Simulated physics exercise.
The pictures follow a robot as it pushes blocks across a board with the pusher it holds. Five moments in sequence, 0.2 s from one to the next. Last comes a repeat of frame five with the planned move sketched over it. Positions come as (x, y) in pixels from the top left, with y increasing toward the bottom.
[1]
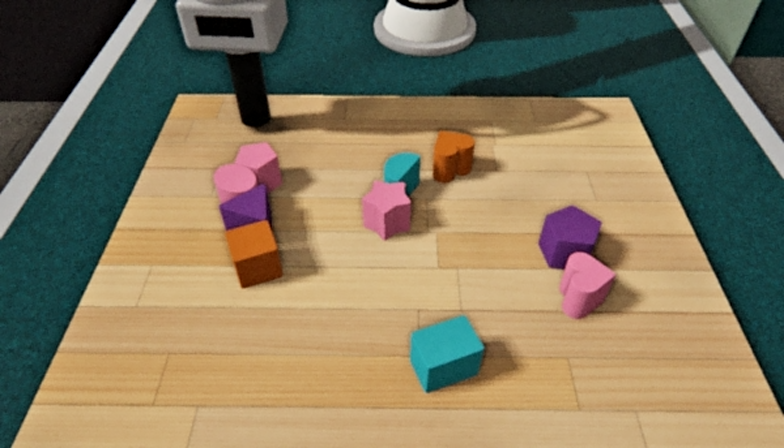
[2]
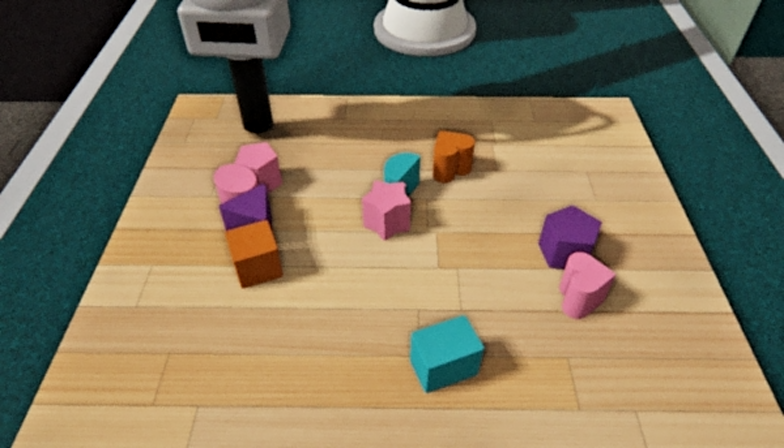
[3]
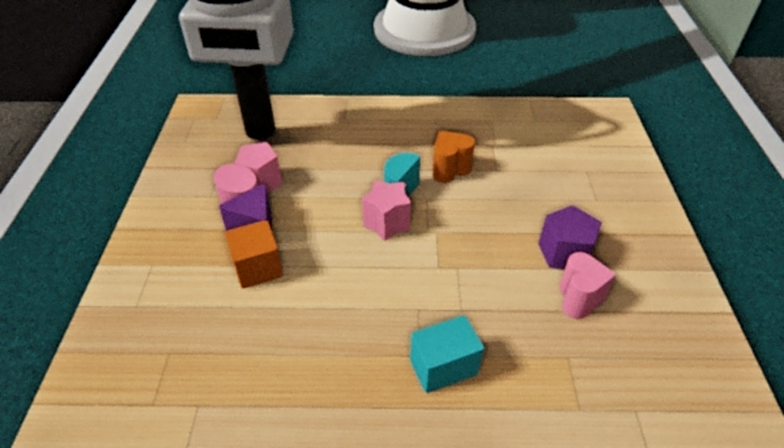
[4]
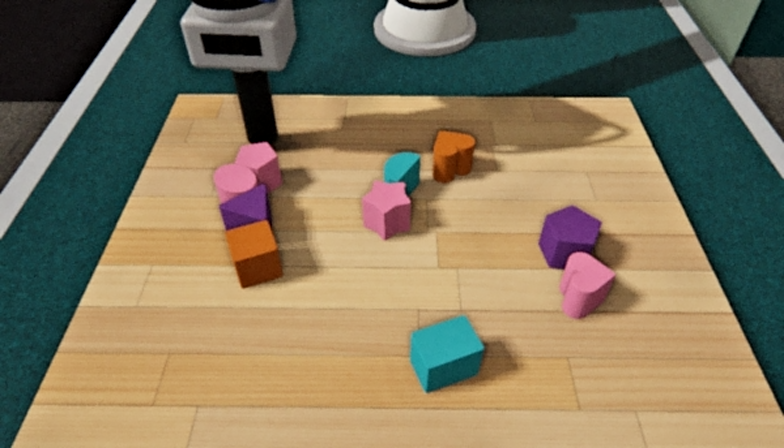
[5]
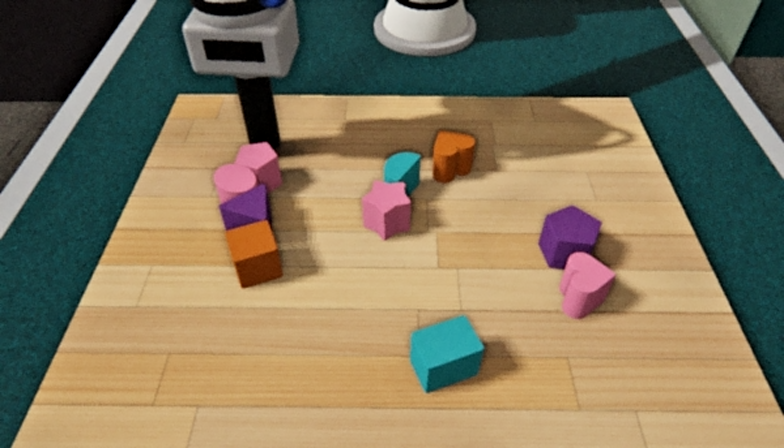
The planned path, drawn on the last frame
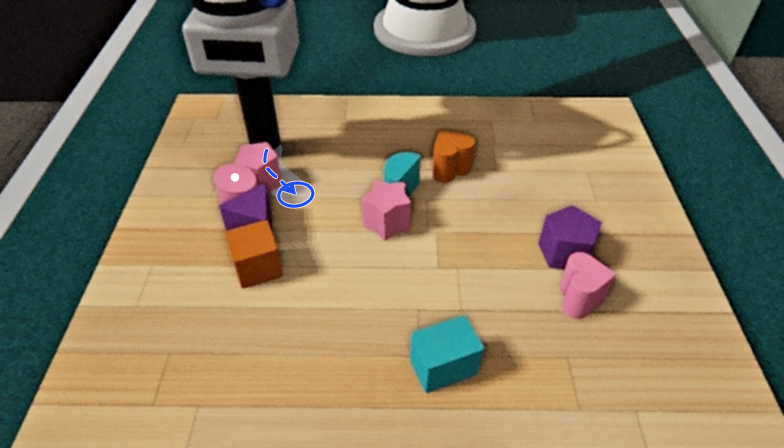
A grey robotic arm with a black pusher hangs over the upper left of a pale wooden board on a green surface, seen from above at an angle by a still camera. Pink, purple and orange blocks line the left, with teal, pink and orange ones near the centre, purple and pink at right, and teal below. The pusher slides slightly downward and right towards the pink blocks, while every block stays still.
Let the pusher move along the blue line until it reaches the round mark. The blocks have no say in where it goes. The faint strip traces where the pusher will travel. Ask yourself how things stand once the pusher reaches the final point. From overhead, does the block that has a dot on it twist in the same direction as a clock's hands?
I expect so.
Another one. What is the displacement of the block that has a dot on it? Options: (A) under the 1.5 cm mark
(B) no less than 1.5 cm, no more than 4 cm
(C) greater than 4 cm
The one that fits is B, no less than 1.5 cm, no more than 4 cm.
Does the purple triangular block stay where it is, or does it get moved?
The block in question is displaced by the end.
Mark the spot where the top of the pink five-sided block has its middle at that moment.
About (257, 180).
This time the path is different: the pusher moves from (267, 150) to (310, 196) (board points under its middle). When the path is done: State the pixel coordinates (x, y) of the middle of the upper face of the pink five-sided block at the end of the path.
Put as a pixel place, it's (261, 169).
The line goes from (267, 150) through (266, 167) and (280, 180) to (296, 194); the dot is on the pink oval.
What follows on the original path. Halfway along, pusher at (271, 167); pink oval at (223, 186); purple triangular block at (248, 206); pink five-sided block at (255, 169), turned 35° clockwise.
At the end, pusher at (295, 187); pink oval at (217, 189), turned 20° clockwise; purple triangular block at (247, 213), turned 25° anticlockwise; orange four-sided block at (252, 243), turned 10° clockwise; pink five-sided block at (257, 180), turned 60° clockwise.
